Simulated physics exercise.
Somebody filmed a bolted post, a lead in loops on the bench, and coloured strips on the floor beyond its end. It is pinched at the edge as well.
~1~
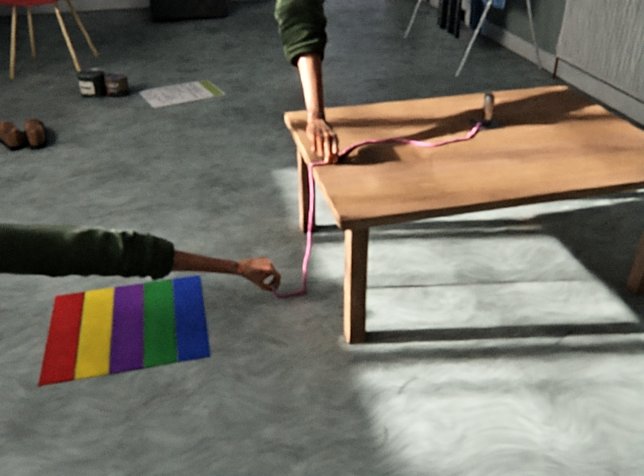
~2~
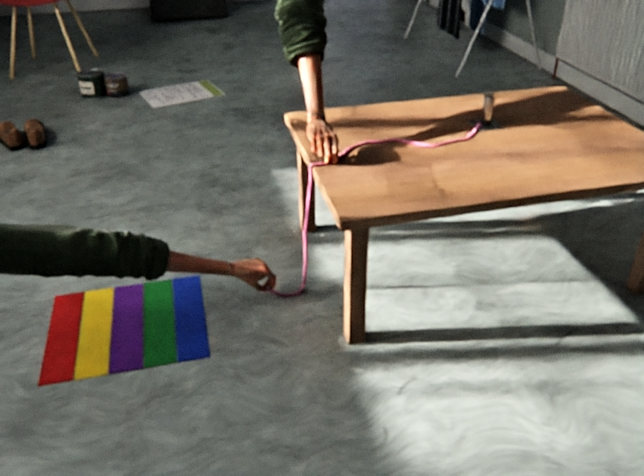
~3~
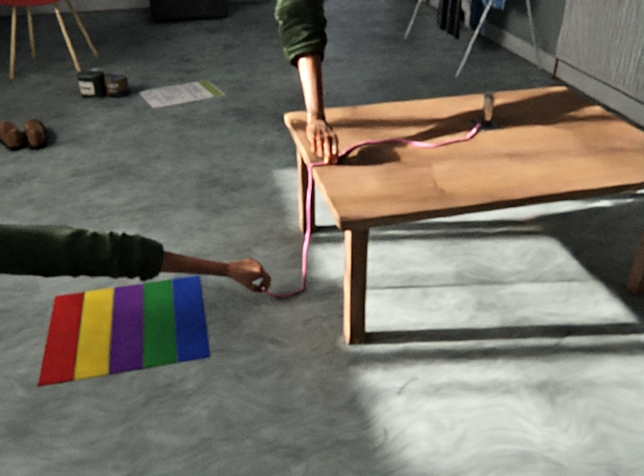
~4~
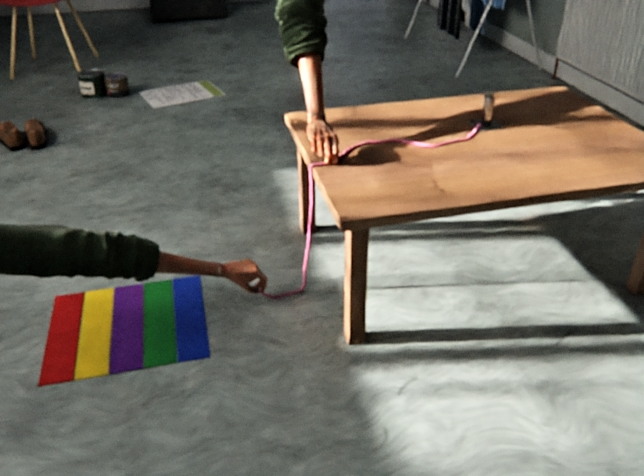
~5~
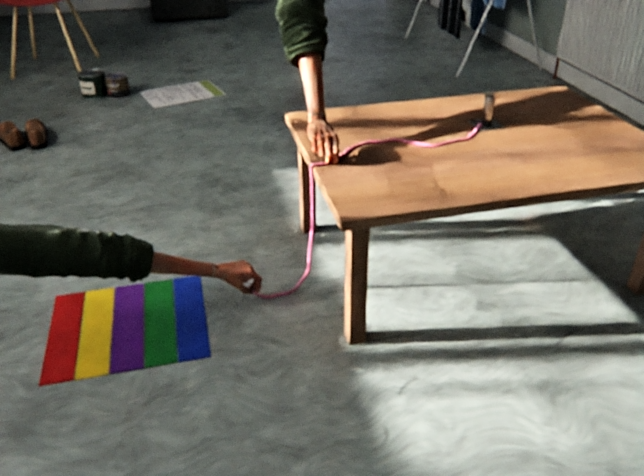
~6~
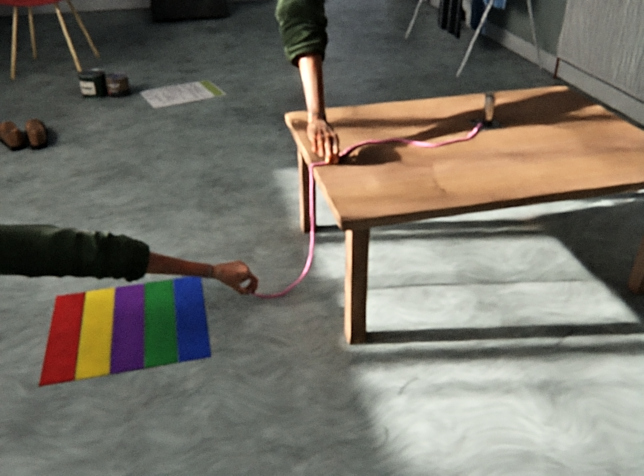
A hand near the floor drew the end of a pink cord slowly left, close to some coloured strips, while another hand stayed pressed on the cord at the edge of a wooden bench.
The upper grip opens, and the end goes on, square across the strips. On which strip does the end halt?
The purple one.
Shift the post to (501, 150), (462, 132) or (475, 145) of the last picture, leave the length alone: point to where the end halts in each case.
The places are (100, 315), (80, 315) and (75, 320).
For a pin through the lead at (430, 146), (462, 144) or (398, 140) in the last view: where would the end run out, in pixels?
About (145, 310), (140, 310) and (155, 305).
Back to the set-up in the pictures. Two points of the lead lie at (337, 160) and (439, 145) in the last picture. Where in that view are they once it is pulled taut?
At (296, 174), then (414, 139).
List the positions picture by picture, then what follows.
In the first picture, end (273, 288); blue (193, 342); green (160, 348); purple (127, 353); yellow (93, 359); red (59, 365).
In the second picture, end (268, 289); lead through (469, 135) (422, 145) (358, 145) (317, 165) (306, 224) (304, 281).
In the third picture, end (263, 290).
In the fourth picture, end (259, 290); lead through (469, 135) (422, 145) (358, 145) (317, 165) (310, 224) (305, 280).
In the fifth picture, end (254, 291).
In the sixth picture, end (250, 292); lead through (470, 134) (423, 145) (359, 145) (318, 165) (313, 223) (299, 280).
A little later, end near (181, 302); over blue.
Next, end near (143, 308); over green.
When it is tight, end near (122, 311); over purple. It halts on the purple strip.
